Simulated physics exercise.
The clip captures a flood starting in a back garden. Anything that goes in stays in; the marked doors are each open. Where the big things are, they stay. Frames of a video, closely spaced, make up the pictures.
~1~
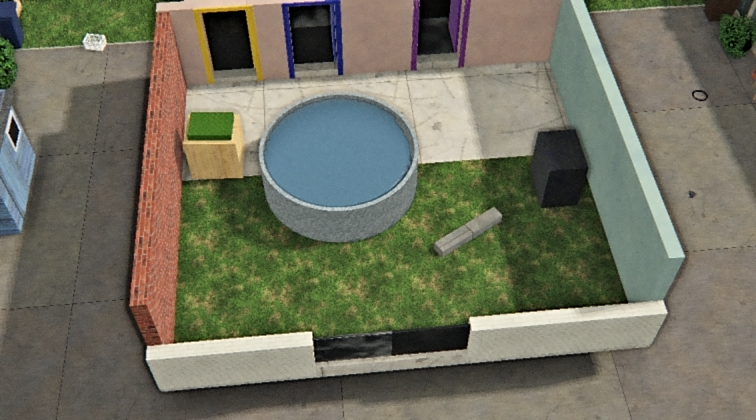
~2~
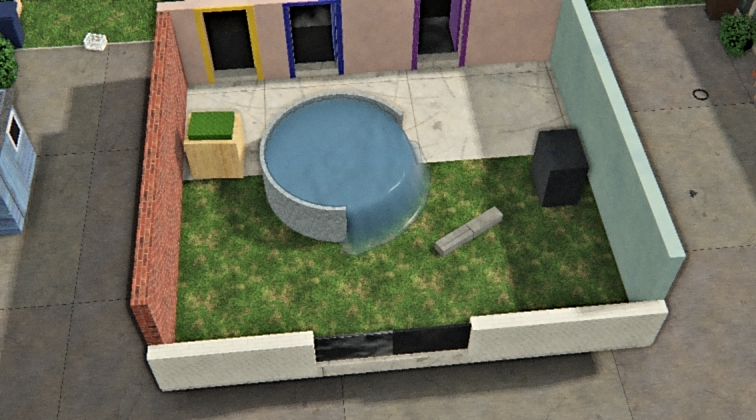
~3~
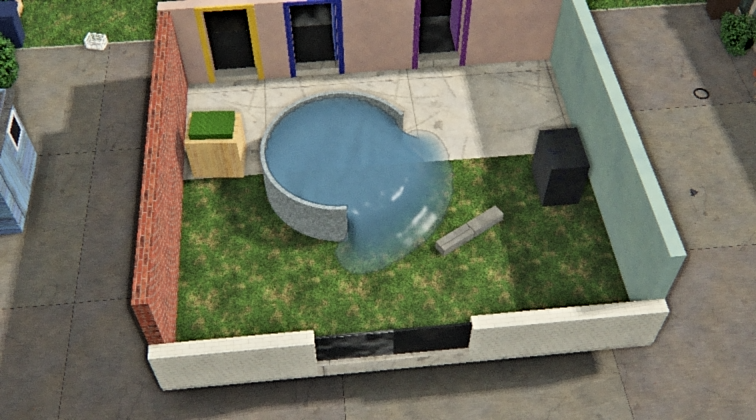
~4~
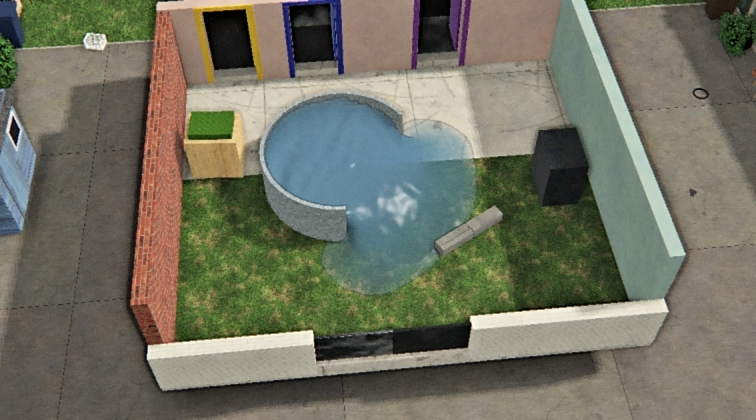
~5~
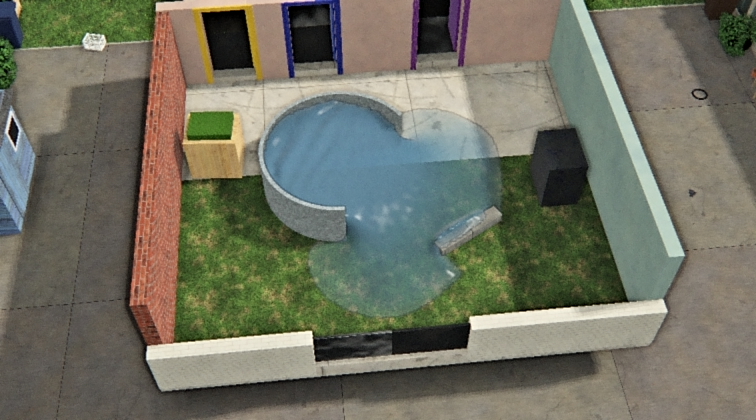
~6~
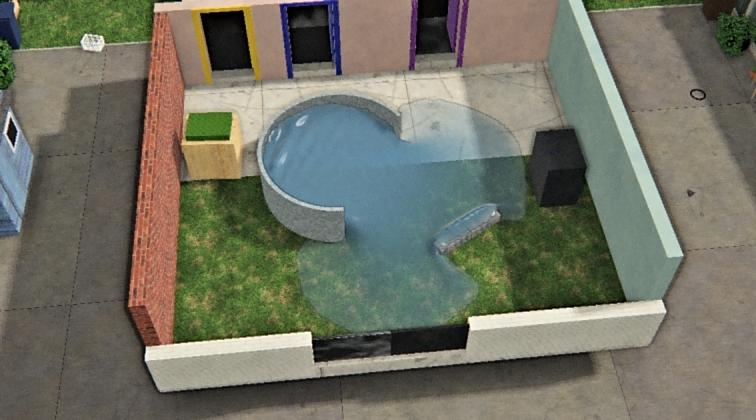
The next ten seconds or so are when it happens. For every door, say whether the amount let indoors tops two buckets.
As I see it, the purple door never exceeds two buckets; the blue door never exceeds two buckets; the yellow door never exceeds two buckets.
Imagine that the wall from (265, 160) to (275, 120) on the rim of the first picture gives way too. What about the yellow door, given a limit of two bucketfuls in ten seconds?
Well, it turns out the yellow door crosses the threshold.
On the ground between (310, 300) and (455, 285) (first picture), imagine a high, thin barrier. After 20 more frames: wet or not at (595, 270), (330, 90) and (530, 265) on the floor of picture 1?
One after the other: Covered, clear, wet.
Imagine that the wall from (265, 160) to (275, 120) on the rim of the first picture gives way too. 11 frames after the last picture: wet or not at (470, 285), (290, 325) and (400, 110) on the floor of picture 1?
Taking each in turn, they come out kept dry, kept dry, kept dry.
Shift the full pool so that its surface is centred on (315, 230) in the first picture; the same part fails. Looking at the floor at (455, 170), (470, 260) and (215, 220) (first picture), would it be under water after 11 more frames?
As listed: Awash, awash, not flooded.
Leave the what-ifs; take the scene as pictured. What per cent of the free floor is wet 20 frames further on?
That should be about 65 %.
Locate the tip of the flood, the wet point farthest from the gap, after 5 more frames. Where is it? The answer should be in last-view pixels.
(549, 86).
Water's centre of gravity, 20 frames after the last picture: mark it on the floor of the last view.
Near pixel (462, 211).
A moment on, water covers 50 % of the floor; the purple door wet at the sill, nothing in, the blue door not reached, the yellow door not reached.
Next, water covers 55 % of the floor; the purple door wet at the sill, nothing in, the blue door not reached, the yellow door not reached.
Then, water covers 65 % of the floor; the purple door wet at the sill, nothing in, the blue door not reached, the yellow door not reached.
Later, water covers 95 % of the floor; the purple door wet at the sill, nothing in, the blue door wet at the sill, nothing in, the yellow door wet at the sill, nothing in.
In the end, water covers 100 % of the floor; the purple door wet at the sill, nothing in, the blue door wet at the sill, nothing in, the yellow door under two buckets in.
